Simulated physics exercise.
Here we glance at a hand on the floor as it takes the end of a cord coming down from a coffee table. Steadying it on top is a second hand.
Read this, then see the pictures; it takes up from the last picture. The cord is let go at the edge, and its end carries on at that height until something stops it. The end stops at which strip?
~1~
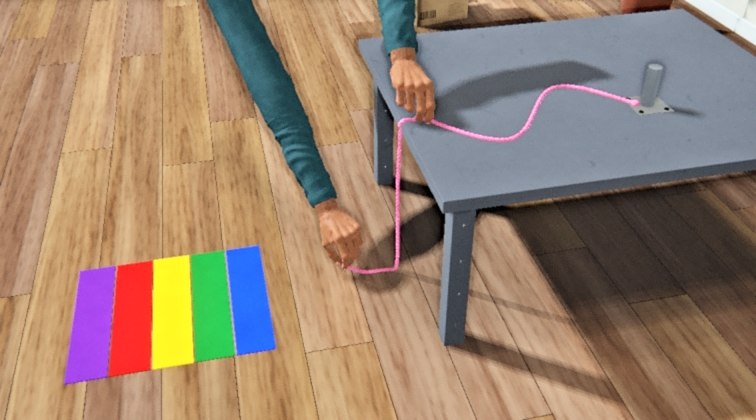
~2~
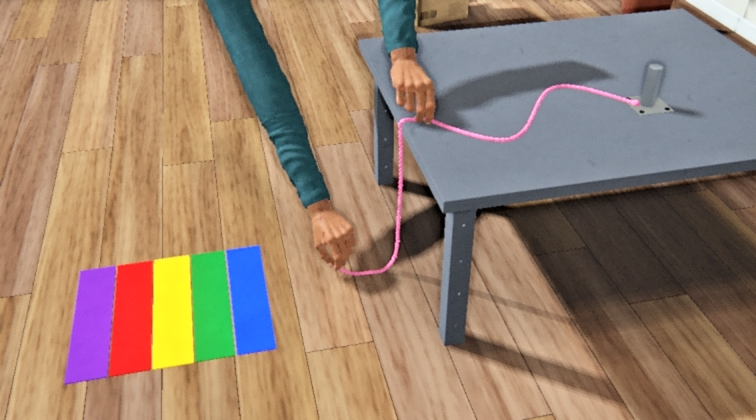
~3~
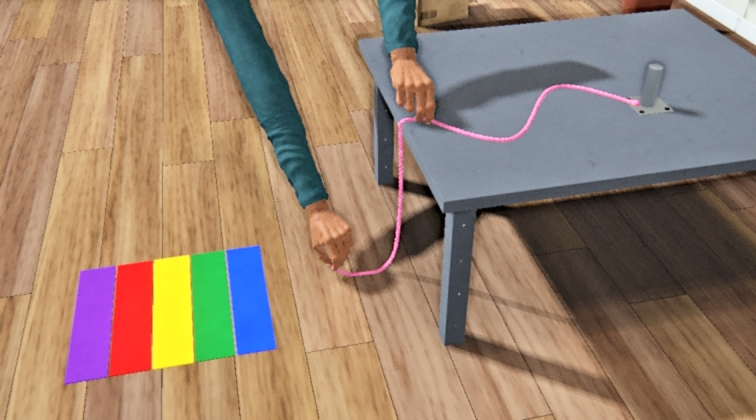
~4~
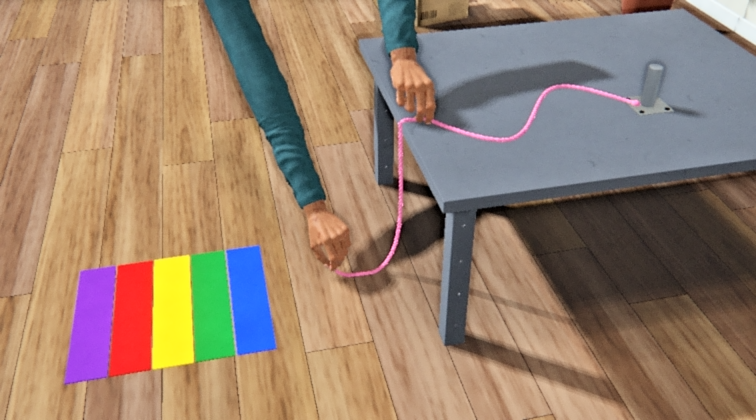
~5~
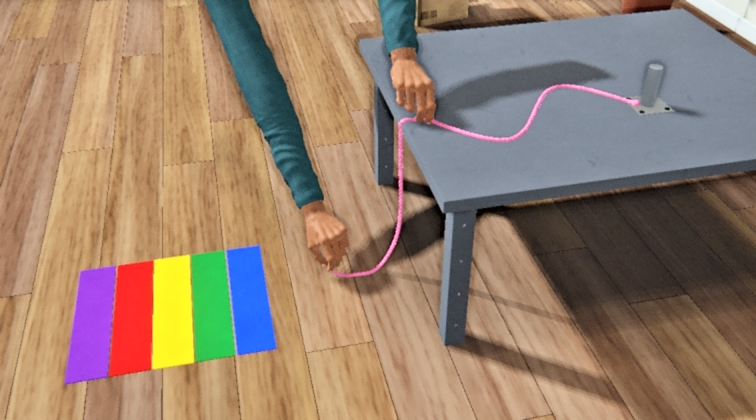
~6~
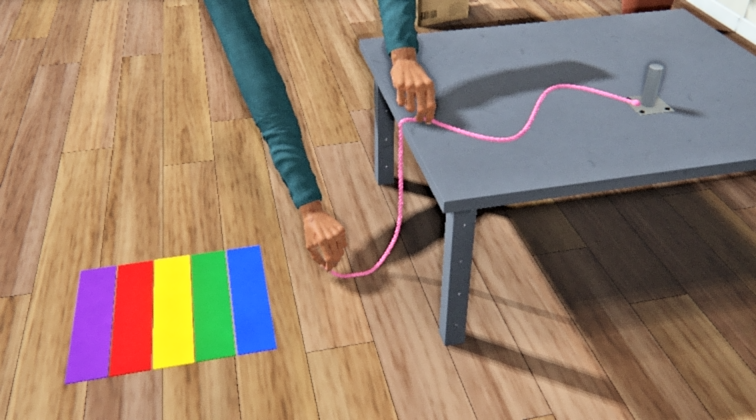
At the red strip.
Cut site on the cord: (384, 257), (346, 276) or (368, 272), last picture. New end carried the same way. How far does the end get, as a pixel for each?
Roughly at (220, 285) for the first, (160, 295) for the second and (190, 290) for the third.
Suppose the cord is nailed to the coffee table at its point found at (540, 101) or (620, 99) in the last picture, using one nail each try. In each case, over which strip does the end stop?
One at a time: Yellow and red.
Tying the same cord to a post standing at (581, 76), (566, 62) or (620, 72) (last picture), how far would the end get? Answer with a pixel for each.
Going through the tries, you get (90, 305), then (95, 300), then (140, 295).
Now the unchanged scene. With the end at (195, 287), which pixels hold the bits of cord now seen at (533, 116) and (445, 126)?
They move to (490, 111) and (396, 156) respectively.
A little later, end near (195, 287); over green.
Next, end near (152, 294); over yellow.
When it is tight, end near (128, 297); over red. It halts on the red strip.
